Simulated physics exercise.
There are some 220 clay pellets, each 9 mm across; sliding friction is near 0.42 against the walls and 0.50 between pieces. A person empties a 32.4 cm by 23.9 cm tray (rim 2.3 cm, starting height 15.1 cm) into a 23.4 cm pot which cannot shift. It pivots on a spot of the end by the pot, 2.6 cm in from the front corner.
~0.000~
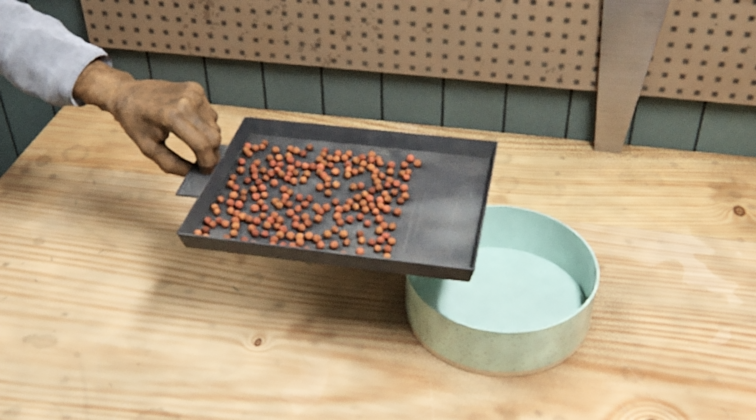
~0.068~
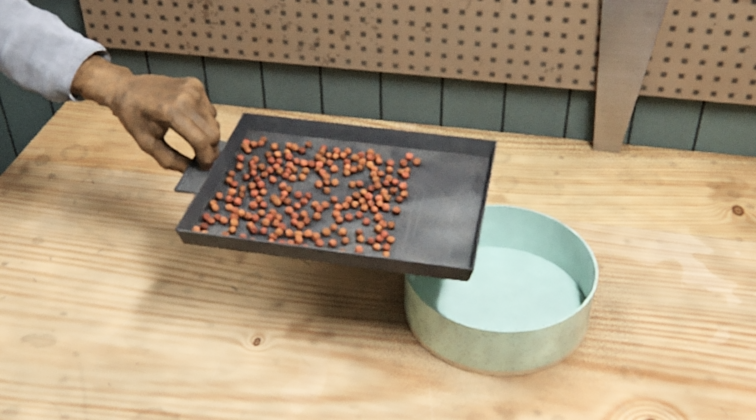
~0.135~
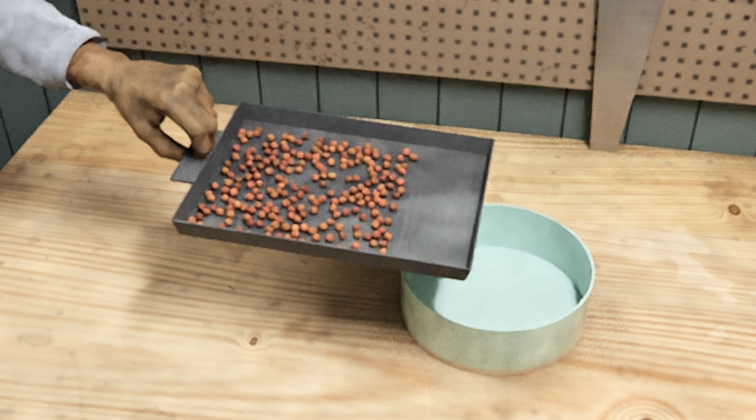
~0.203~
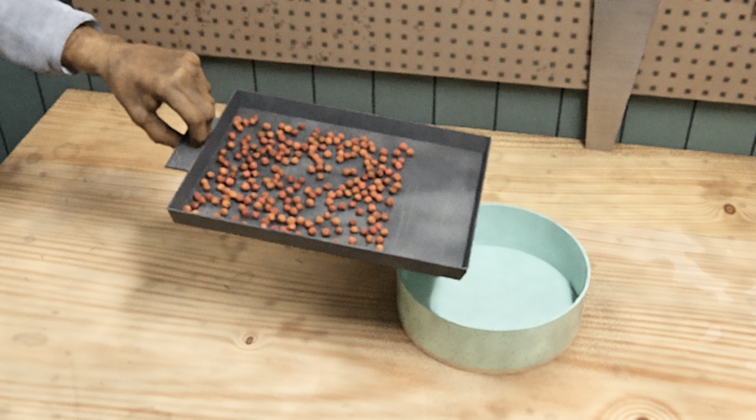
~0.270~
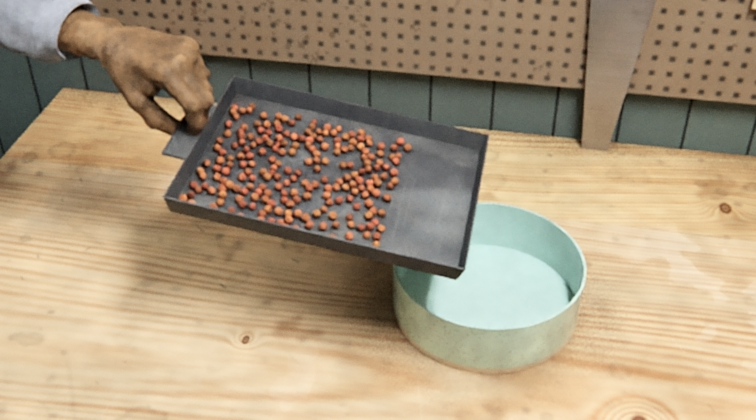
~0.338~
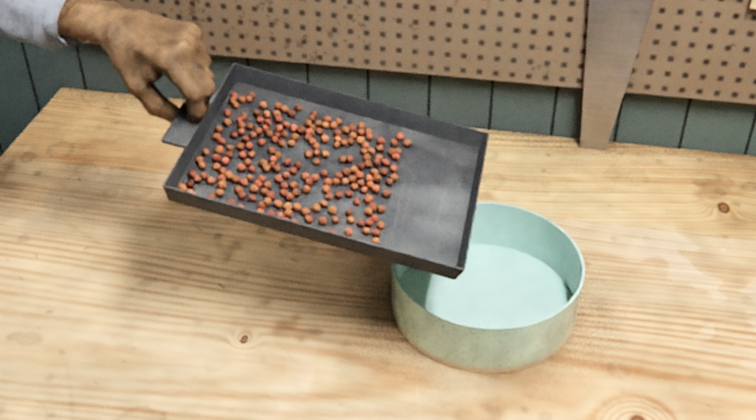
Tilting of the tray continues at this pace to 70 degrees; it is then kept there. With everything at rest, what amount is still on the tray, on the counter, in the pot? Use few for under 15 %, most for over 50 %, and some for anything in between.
Tray: Most, counter: Few, pot: Few.
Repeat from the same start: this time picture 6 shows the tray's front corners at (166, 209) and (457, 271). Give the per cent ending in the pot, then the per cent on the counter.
Final per cent - pot 0, counter 10.
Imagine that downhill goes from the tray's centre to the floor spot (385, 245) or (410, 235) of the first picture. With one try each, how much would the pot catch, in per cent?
0 and 0 %.
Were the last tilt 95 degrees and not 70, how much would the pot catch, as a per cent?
I'd say close to 70 percent.
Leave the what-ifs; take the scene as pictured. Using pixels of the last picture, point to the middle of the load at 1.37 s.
Approx. (462, 215).
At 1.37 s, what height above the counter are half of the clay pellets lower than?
Roughly 20 cm.
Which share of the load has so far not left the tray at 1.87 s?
Estimate: Near 100 in a hundred.
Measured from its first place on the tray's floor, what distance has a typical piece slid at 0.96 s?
Around 17 centimetres.
After 0.96 s, tilt 39 degrees; the tray holds 100 %, the pot 0 %.
After 1.37 s, tilt 57 degrees; the tray holds 100 %, the pot 0 %.
After 1.87 s, tilt 70 degrees; the tray holds 100 %, the pot 0 %.
At rest (2.2 s), tray 100 %, counter 0 %, pot 0 %.
